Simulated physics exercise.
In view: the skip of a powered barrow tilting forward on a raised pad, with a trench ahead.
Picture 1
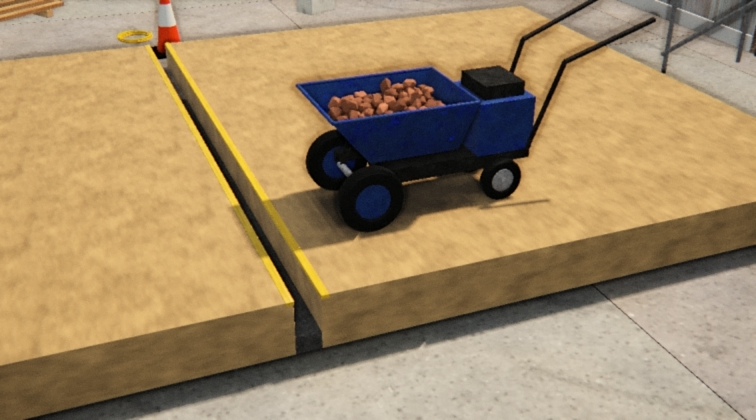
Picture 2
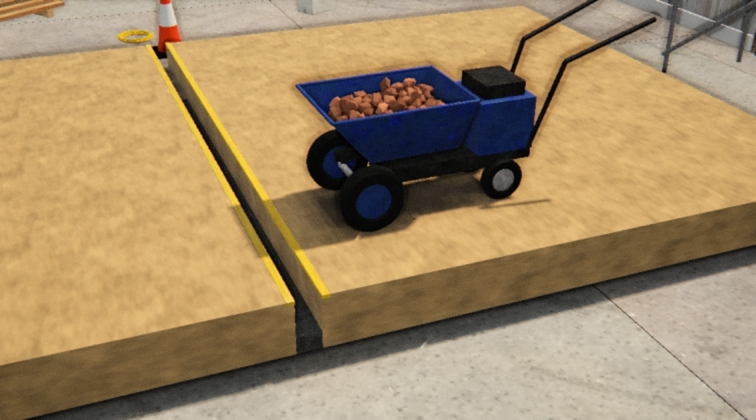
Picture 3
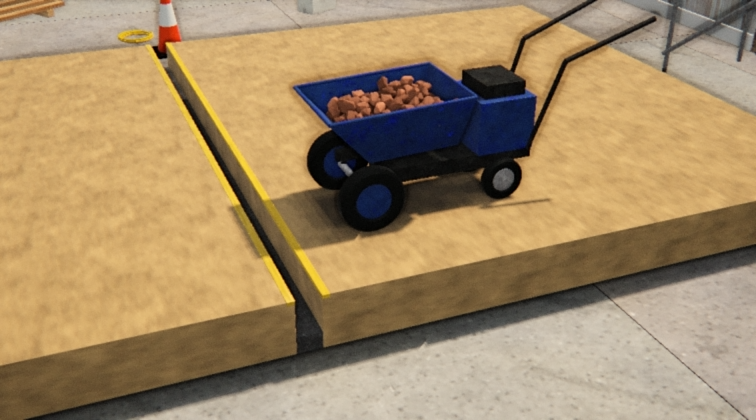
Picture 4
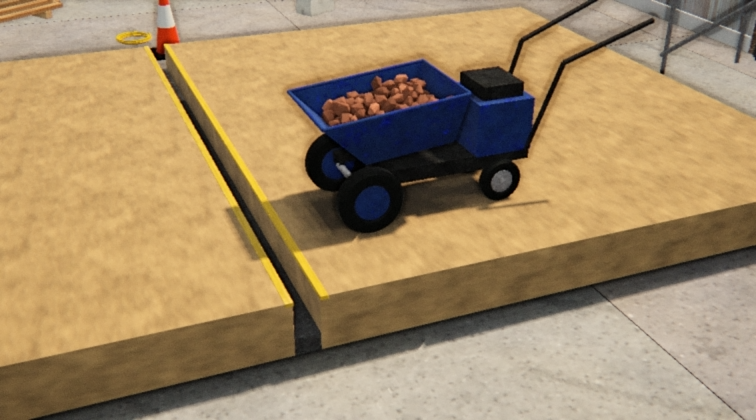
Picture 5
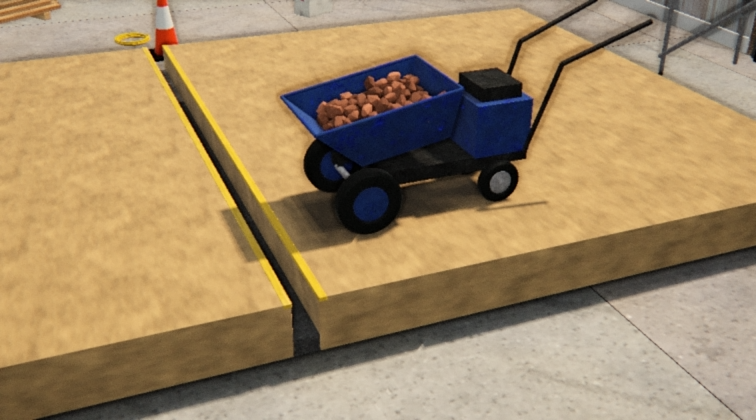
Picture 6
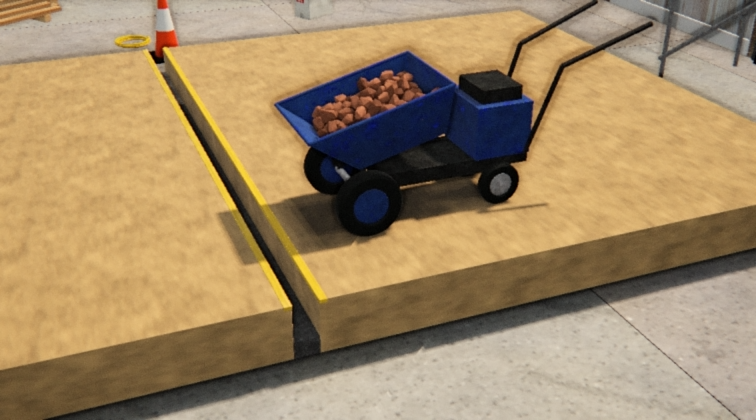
We see a blue powered barrow loaded with reddish-brown rubble standing on a raised tan pad beside a narrow, yellow-edged trench. Its skip sits level at first, then gradually tilts forward to the left, the rubble still inside.
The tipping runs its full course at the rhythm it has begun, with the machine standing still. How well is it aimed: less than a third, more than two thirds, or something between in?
Between the edges lies less than a third of the load.
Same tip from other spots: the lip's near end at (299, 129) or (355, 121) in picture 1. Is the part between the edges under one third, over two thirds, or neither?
The first try: Under a third. The second: Between a third and two thirds.
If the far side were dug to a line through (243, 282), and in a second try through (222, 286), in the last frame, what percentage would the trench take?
Near 80 % and 100 %.
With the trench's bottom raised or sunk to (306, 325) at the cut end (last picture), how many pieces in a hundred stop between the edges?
Close to 20 per cent.
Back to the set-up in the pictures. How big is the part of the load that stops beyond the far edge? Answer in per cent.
About 50 per cent.
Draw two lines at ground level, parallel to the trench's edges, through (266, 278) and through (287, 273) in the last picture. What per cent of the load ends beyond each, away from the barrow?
The first gives 40 %, the second 60 %.
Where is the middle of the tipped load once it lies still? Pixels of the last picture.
Around (230, 229).
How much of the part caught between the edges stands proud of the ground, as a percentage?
About 5 per cent.
Soon, skip tipped steeply; all in the skip.
A while on, skip tipped right over; about two thirds in the skip; a small part in or heaped over the trench; about a quarter beyond it; a stray few falling.
Towards the end, skip tipped right over; about a third in the skip; about a quarter in or heaped over the trench; about half beyond it.
Finally, skip tipped right over; about a third in the skip; about a quarter in or heaped over the trench; about half beyond it.
